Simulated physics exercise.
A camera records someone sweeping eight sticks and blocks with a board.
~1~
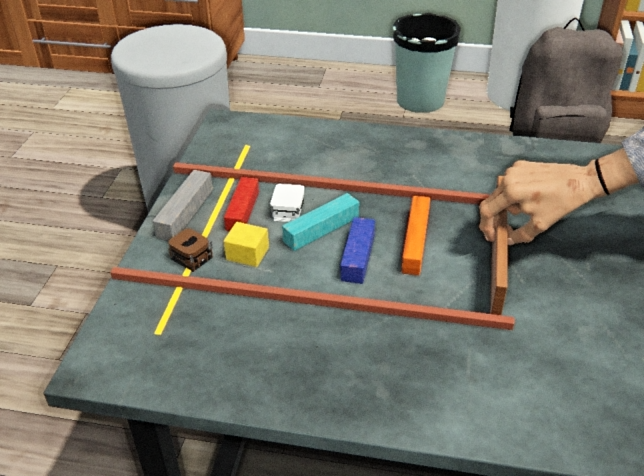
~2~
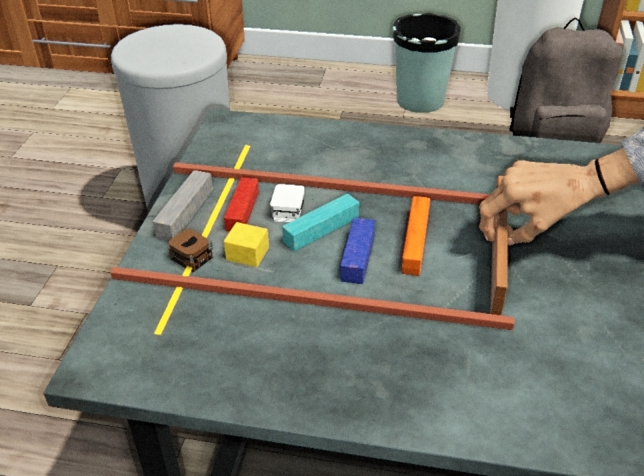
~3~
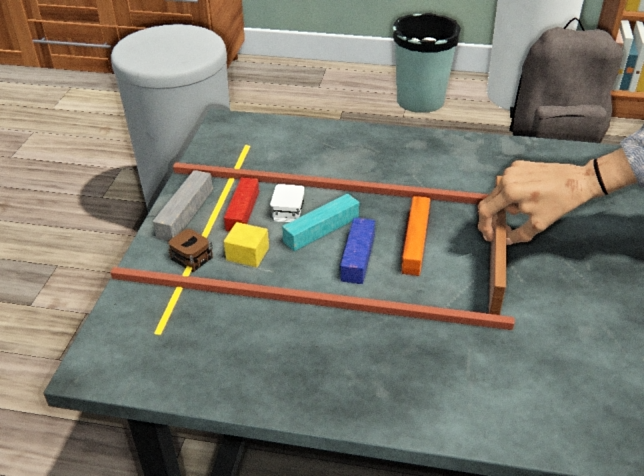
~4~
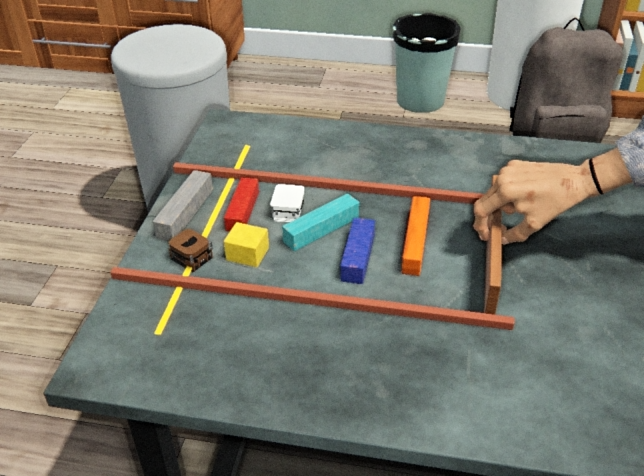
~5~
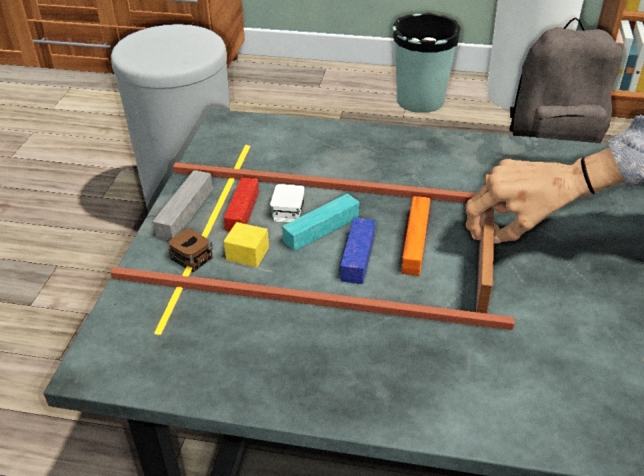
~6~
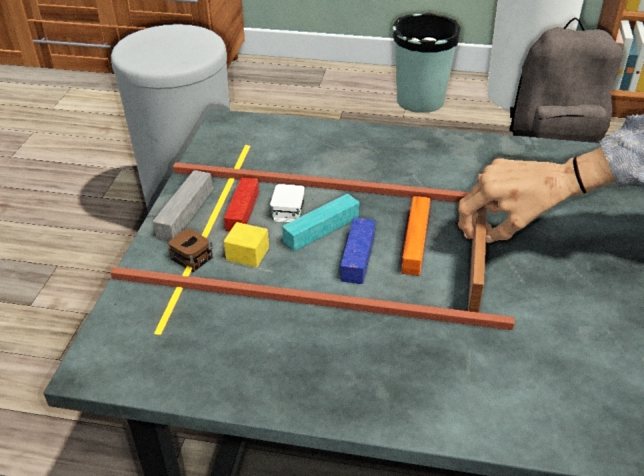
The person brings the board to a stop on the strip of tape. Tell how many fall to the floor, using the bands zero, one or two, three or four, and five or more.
I predict the tally of drops will be above two but under five.
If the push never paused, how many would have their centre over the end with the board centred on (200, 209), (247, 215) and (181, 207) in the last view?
Per position: 3 / 0 / 6.
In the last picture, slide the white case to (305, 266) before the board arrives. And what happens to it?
I reckon from there it stays aboard.
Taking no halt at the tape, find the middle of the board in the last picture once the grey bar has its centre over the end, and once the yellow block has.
The middle is at (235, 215) when it's the grey bar, and at (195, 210) when it's the yellow block.
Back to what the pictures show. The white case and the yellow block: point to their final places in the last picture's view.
About (180, 180), and the other about (143, 234).
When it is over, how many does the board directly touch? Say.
1 in contact.
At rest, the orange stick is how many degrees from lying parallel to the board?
Angle: Around 0°.
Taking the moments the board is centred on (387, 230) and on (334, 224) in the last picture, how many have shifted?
Respectively 2 and 4.
Soon after, none off yet; grey bar at rest near (184, 205); brown case at rest near (190, 250); red bar at rest near (242, 204).
At rest, the number that fall off is three or four; fallen, red bar, brown case and grey bar.
